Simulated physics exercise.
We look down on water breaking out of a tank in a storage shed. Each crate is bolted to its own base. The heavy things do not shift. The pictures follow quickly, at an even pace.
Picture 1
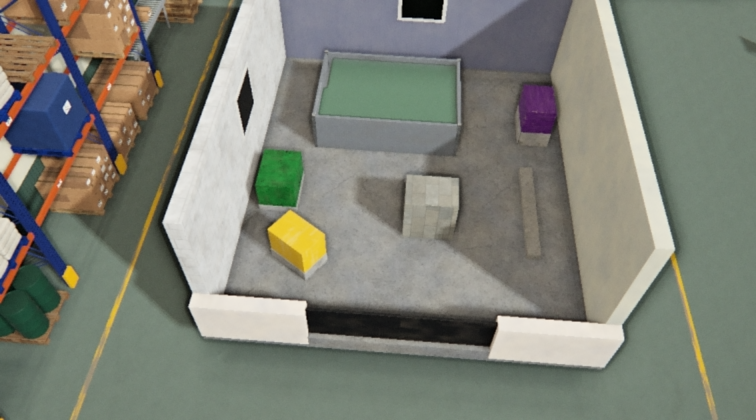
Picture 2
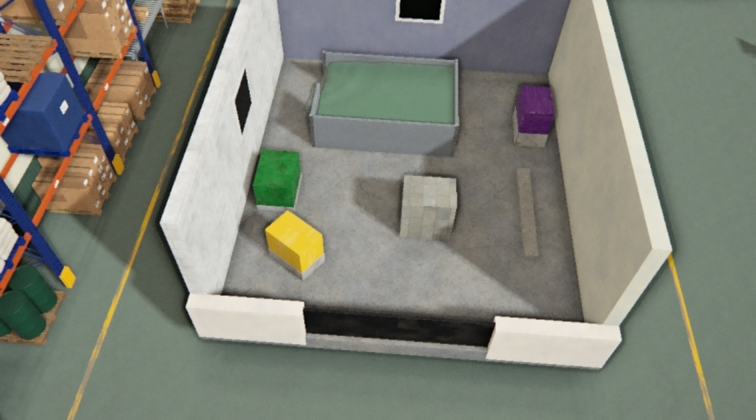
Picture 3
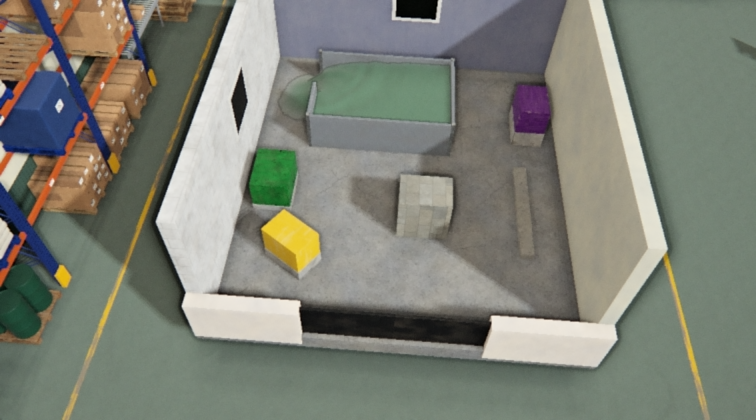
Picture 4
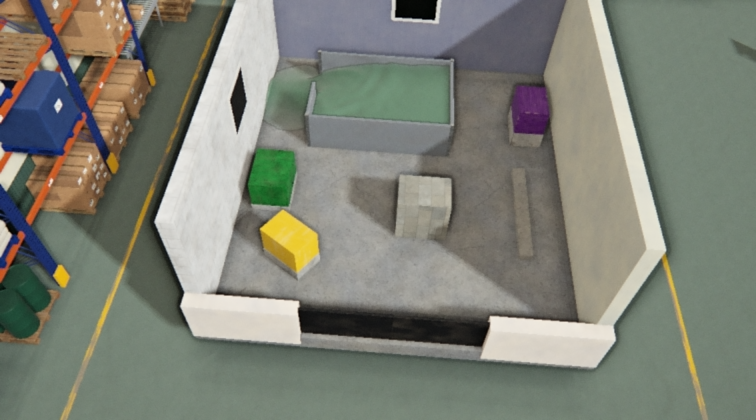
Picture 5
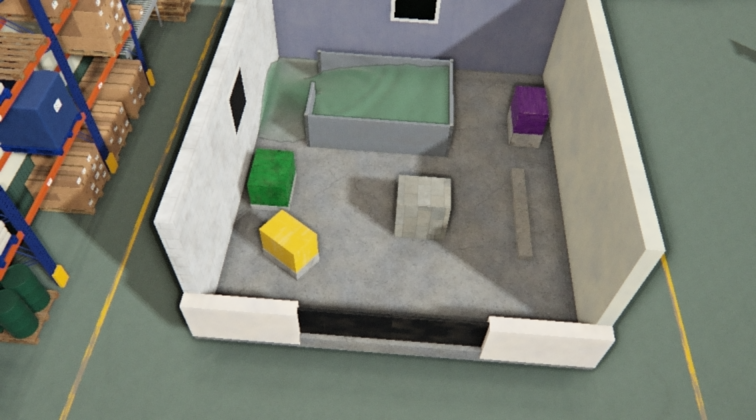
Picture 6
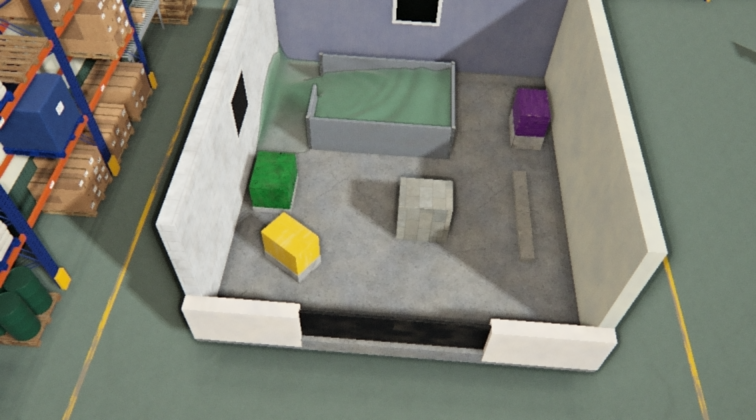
To begin with, a grey tank of green water sits whole and still in an open-topped shed with green, yellow, purple and pale blocks. Then its left end opens and water pours out leftward, spreading to the left wall and running along it toward the green block.
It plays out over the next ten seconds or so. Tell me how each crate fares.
One by one: The yellow crate keeps dry; the purple crate keeps dry; the green crate is soaked.
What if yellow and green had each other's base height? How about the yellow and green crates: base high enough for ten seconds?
One by one: Yellow crate stays dry; green crate gets wet.
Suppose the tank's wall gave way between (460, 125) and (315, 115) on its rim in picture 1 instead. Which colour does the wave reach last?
Last comes the purple-painted one.
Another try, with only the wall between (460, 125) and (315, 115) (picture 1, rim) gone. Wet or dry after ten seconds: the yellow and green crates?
Then: Yellow crate is topped, green crate is wetted.
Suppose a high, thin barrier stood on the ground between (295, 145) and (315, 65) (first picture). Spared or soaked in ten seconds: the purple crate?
Then: The purple crate keeps dry.
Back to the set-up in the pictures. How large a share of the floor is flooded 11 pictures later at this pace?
Near 30 in a hundred.
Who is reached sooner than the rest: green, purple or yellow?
First comes the one in green.
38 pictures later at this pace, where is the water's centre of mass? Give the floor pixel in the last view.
I would point to (396, 145).
A moment on, water covers 15 % of the floor; the yellow crate not reached, the purple crate not reached, the green crate water round its plinth.
Next, water covers 30 % of the floor; the yellow crate water round its plinth, the purple crate not reached, the green crate water round its plinth.
Then, water covers 55 % of the floor; the yellow crate water round its plinth, the purple crate water round its plinth, the green crate water round its plinth.
Later, water covers 95 % of the floor; the yellow crate water round its plinth, the purple crate water round its plinth, the green crate water round its plinth.
In the end, water covers 100 % of the floor; the yellow crate stayed above the water, the purple crate stayed above the water, the green crate was topped.
